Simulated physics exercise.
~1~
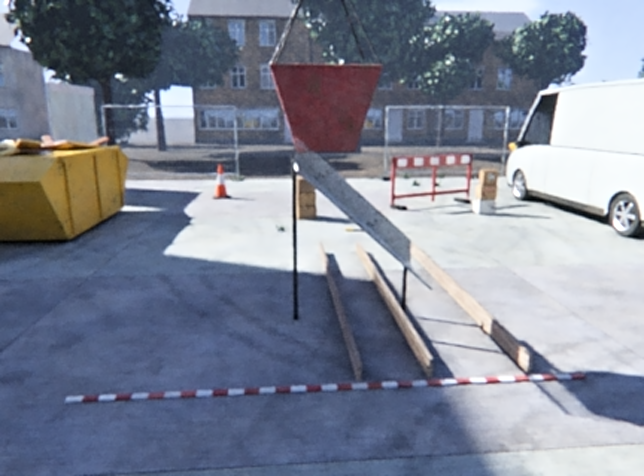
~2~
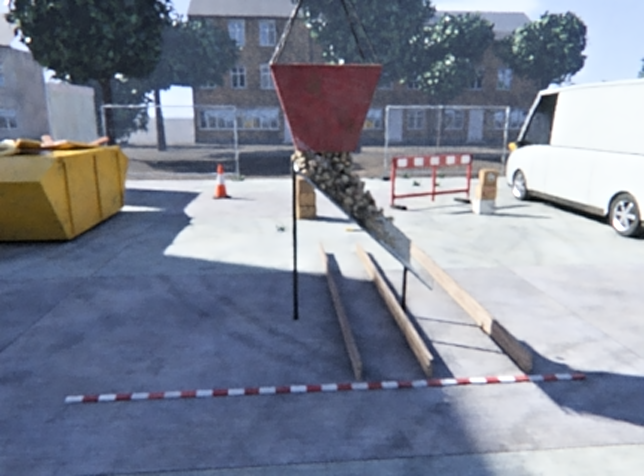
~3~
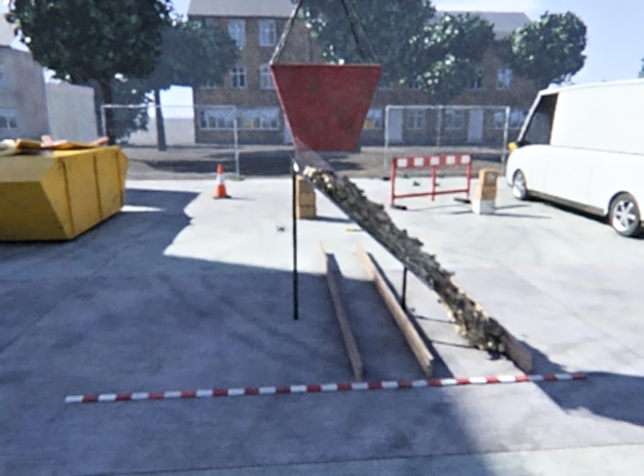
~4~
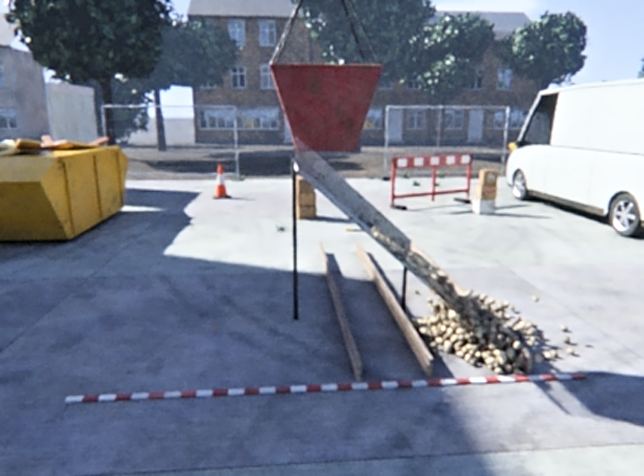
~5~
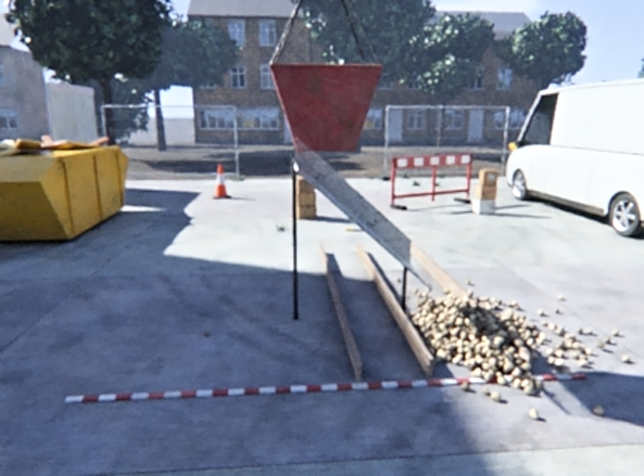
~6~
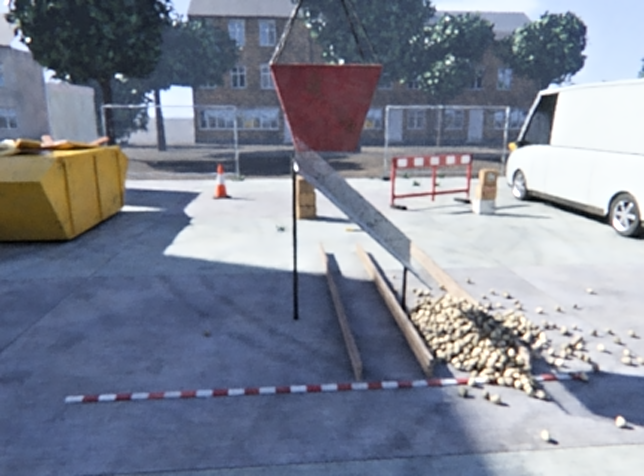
A red skip hanging over a paved yard dropped a load of round stones onto a sloping steel chute, and they slid down to the right, piling up mostly in the right bay while some scattered farther right across the ground.
